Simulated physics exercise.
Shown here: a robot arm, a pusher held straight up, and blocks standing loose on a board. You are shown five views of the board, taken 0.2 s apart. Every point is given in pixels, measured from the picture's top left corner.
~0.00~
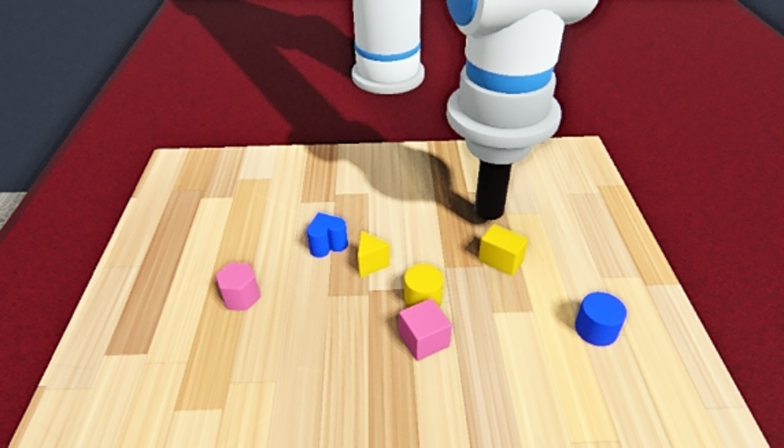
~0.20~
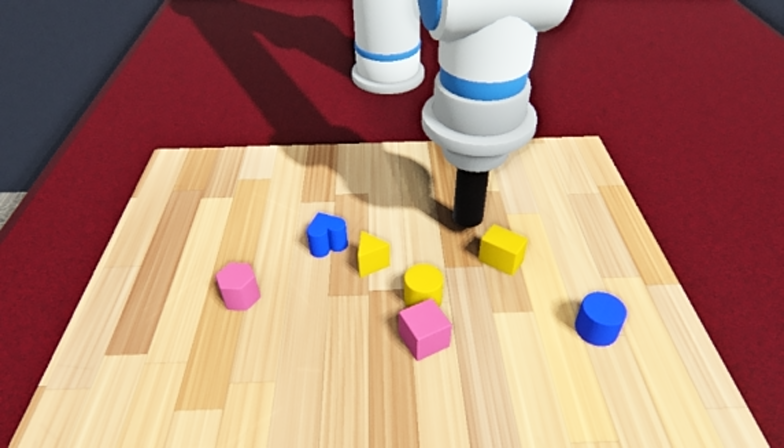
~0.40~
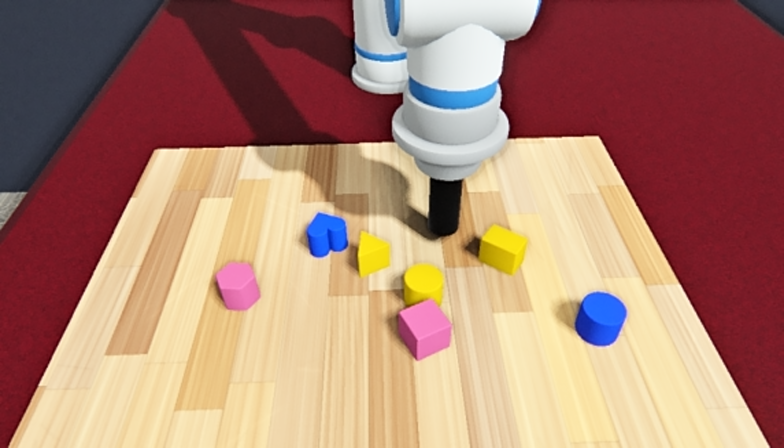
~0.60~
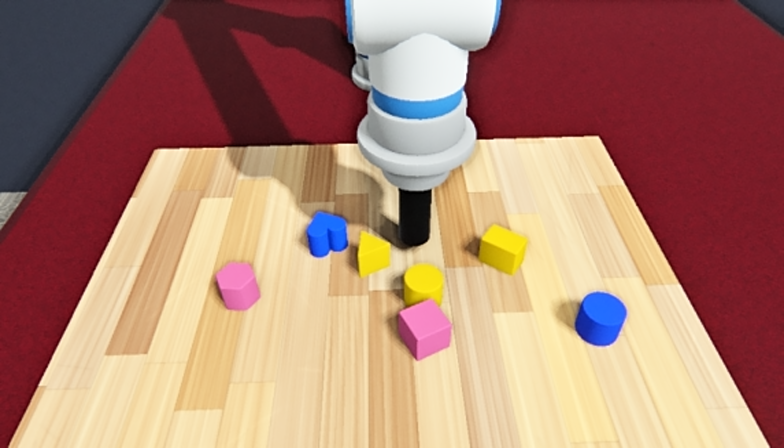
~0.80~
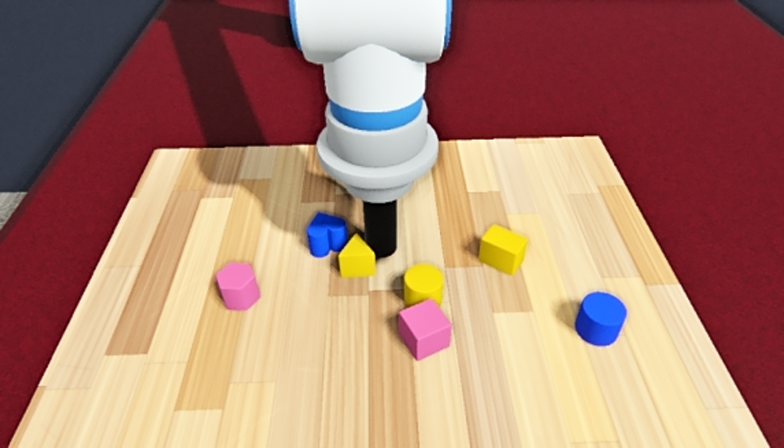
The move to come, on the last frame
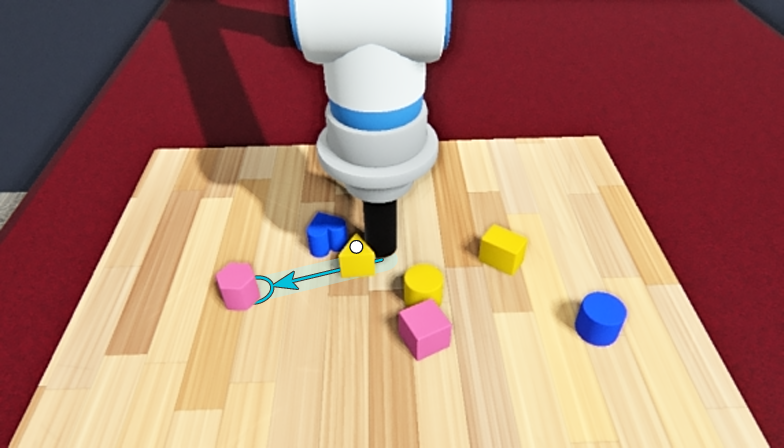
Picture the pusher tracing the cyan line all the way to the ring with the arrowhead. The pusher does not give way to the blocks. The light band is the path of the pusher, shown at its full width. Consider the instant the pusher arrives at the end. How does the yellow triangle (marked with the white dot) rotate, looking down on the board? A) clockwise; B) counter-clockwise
My answer is option B.
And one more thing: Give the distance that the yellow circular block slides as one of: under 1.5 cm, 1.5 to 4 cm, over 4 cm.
Covers under 1.5 cm.
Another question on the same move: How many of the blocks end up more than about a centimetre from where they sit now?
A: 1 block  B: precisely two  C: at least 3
It's B.
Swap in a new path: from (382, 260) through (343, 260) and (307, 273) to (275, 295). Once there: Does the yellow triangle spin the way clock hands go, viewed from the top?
Final answer: No.
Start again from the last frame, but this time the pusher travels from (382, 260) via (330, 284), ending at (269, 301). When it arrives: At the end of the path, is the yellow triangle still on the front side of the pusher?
Yes, that is what happens.
Path on the board, straight from (382, 260) to (256, 290); the dot is on the yellow triangle.
What follows on the original path. One third of the way, pusher at (339, 257); yellow triangle at (312, 257).
Two thirds of the way, pusher at (296, 267); pink hexagon at (231, 276); yellow triangle at (267, 269), turned 15° anticlockwise.
At the end, pusher at (252, 277); pink hexagon at (196, 286), turned 35° clockwise; blue heart-shaped block in place; yellow triangle at (226, 285), turned 20° anticlockwise; yellow circular block in place.
